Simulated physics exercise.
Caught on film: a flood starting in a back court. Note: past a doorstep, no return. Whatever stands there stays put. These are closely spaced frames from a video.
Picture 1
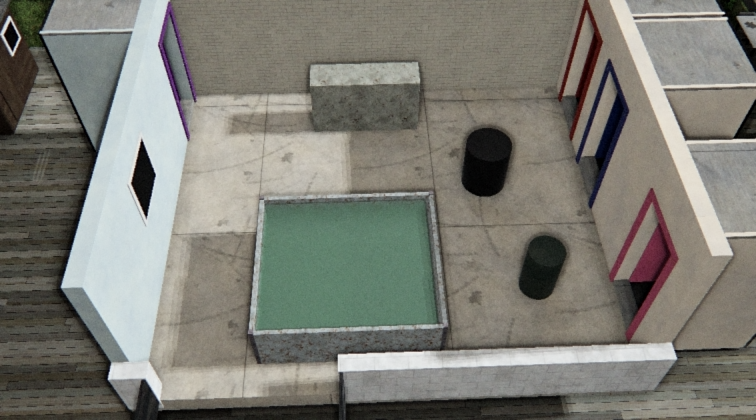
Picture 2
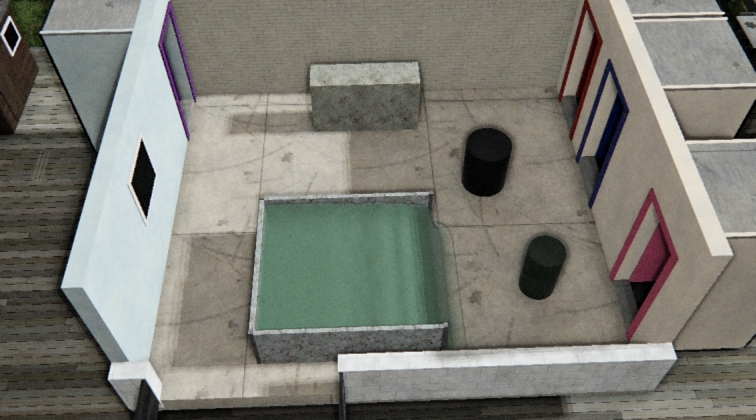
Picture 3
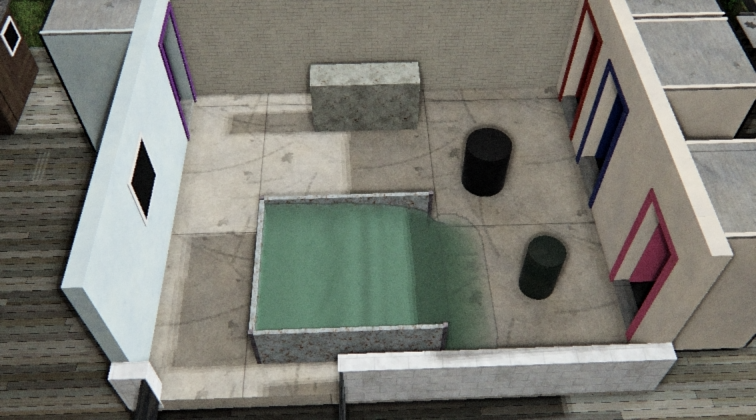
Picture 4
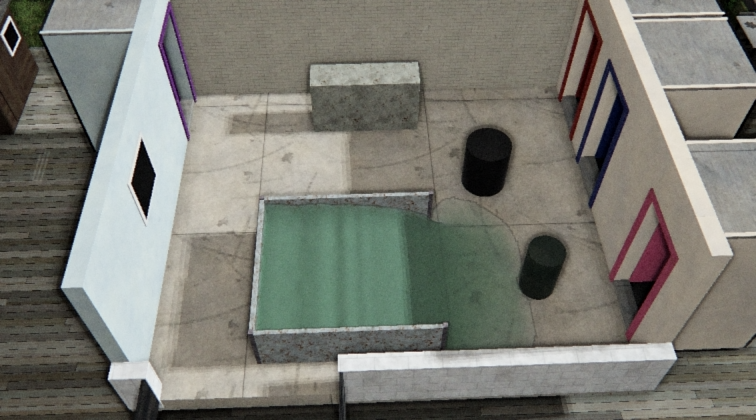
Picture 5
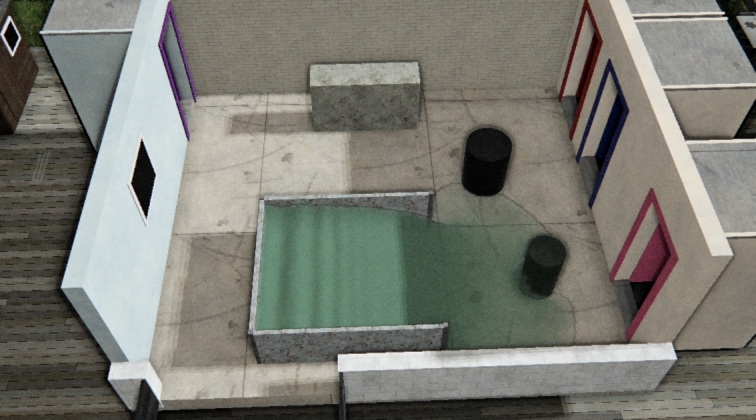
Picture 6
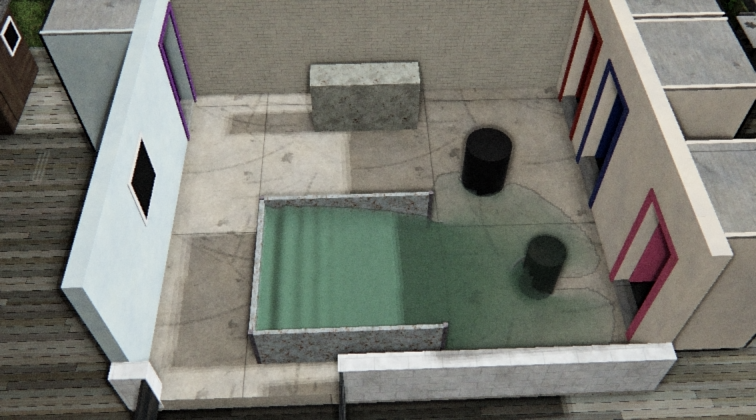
In a walled back court, green water pours from a tank's right side and spreads around a dark barrel.
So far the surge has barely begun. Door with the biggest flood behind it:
Pink.
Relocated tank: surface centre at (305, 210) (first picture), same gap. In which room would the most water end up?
The pink door.
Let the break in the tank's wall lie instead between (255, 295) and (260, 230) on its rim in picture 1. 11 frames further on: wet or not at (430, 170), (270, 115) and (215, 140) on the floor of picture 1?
In sequence the three spots come out still bare, then wetted, then wetted.
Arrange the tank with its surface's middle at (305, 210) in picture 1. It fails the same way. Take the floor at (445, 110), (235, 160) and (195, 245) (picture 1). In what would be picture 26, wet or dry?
Point by point, the spots are hit, not hit and not hit.
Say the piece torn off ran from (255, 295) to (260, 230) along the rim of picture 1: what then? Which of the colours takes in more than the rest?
The largest share comes in at the one in purple.
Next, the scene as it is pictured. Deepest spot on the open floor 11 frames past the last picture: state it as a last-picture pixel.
It should be deepest at about (621, 345).
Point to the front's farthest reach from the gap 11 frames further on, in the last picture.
Close to (551, 93).
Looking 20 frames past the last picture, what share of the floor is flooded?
It comes to 45 per cent.
A moment on, water covers 30 % of the floor; purple door not reached, pink door a lot in, blue door wet at the sill, nothing in, red door not reached.
Next, water covers 35 % of the floor; purple door not reached, pink door a lot in, blue door some in, red door wet at the sill, nothing in.
Then, water covers 45 % of the floor; purple door not reached, pink door a lot in, blue door a lot in, red door wet at the sill, nothing in.
Later, water covers 85 % of the floor; purple door some in, pink door a lot in, blue door a lot in, red door some in.
In the end, water covers 95 % of the floor; purple door a lot in, pink door a lot in, blue door a lot in, red door some in; the pink door has let in the most.
